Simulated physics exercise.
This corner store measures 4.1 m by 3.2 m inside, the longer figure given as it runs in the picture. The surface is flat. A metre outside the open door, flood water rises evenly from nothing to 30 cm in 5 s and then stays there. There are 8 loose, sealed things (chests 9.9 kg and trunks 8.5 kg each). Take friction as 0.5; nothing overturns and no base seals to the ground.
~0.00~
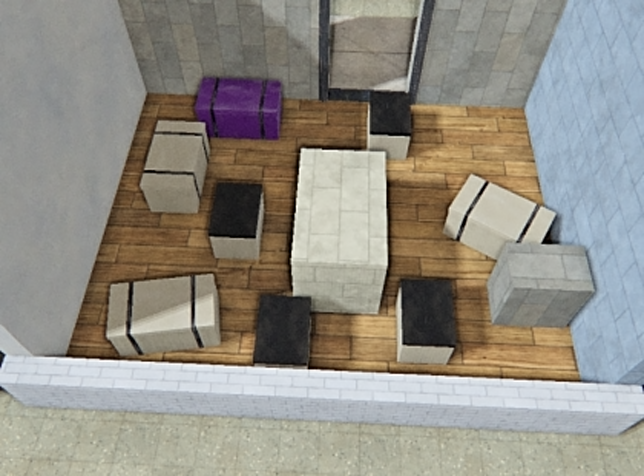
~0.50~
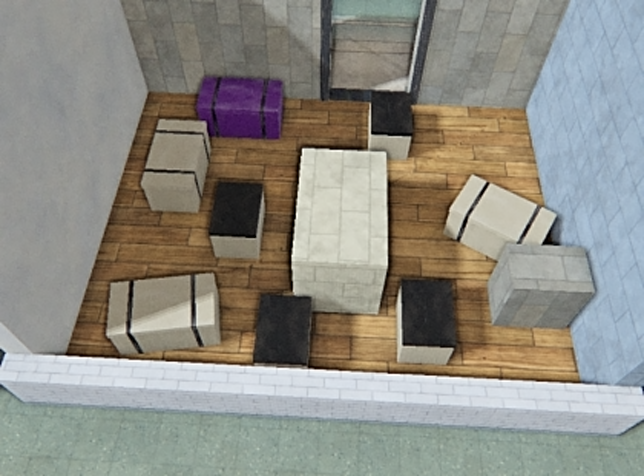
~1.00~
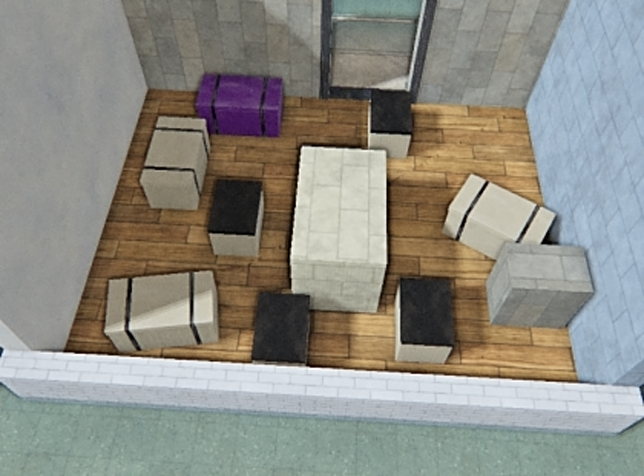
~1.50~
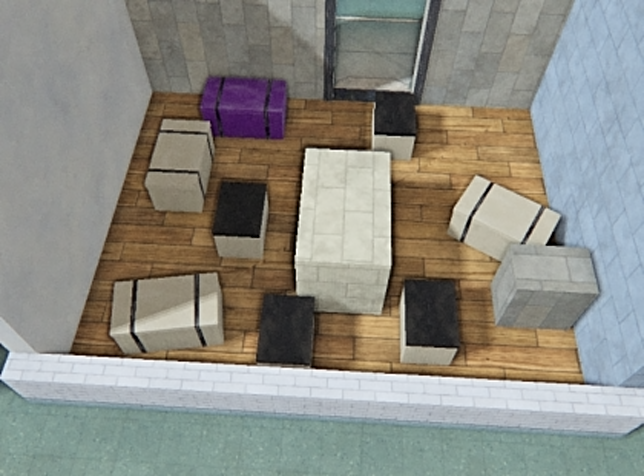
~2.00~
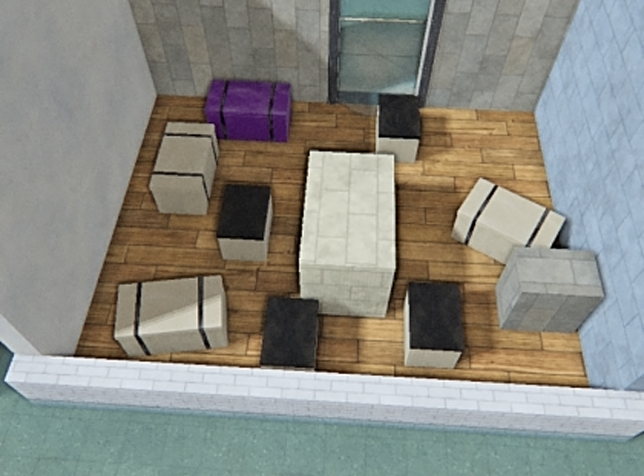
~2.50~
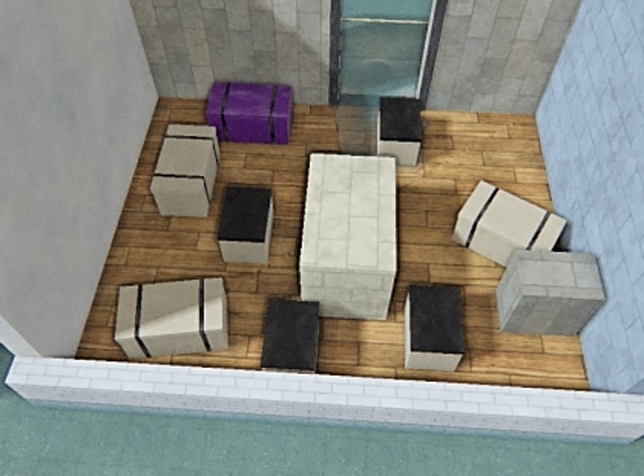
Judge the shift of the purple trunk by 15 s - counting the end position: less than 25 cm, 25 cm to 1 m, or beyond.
The purple trunk is nudged along.
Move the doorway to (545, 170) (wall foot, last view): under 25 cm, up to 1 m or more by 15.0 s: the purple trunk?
Then the purple trunk ends far away.
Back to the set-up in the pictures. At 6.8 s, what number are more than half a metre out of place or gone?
2 of them.
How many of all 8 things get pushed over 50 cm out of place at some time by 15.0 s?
That makes 8.
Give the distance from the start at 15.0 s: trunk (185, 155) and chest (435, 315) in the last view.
In that order: 100 cm, 150 cm.
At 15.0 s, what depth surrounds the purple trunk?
About 17 cm.
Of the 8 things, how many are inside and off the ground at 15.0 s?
At that moment 8.
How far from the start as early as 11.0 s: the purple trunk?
About 60 cm.
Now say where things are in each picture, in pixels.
In the first picture, the purple trunk at (239, 95) rests on the ground; 0.0 m2 under water; 0 of 8 have shifted.
In the second picture, the purple trunk at (240, 94) rests on the ground; water covers 0.0 m2; 0 of 8 have shifted.
In the third picture, the purple trunk at (240, 92), on the bottom; 0.0 m2 under water; 0 of 8 have shifted.
In the fourth picture, the purple trunk at (244, 94), on the bottom; water covers 0.0 m2; 0 of 8 have shifted.
In the fifth picture, the purple trunk at (248, 97), on the bottom; 0.1 m2 under water; 0 of 8 have shifted.
In the sixth picture, the purple trunk at (249, 99), on the bottom; water covers 0.4 m2; 0 of 8 have shifted.
After 3.5 s the purple trunk is near (249, 99), 0.0 m from its start, aground; 0 afloat.
After 6.8 s the purple trunk is near (247, 97), 0.0 m from its start, aground; 5 afloat.
After 11.0 s the purple trunk is near (257, 134), 0.6 m from its start, afloat; 8 afloat.
After 15.0 s the purple trunk is near (303, 103), 0.6 m from its start, afloat; 8 afloat.
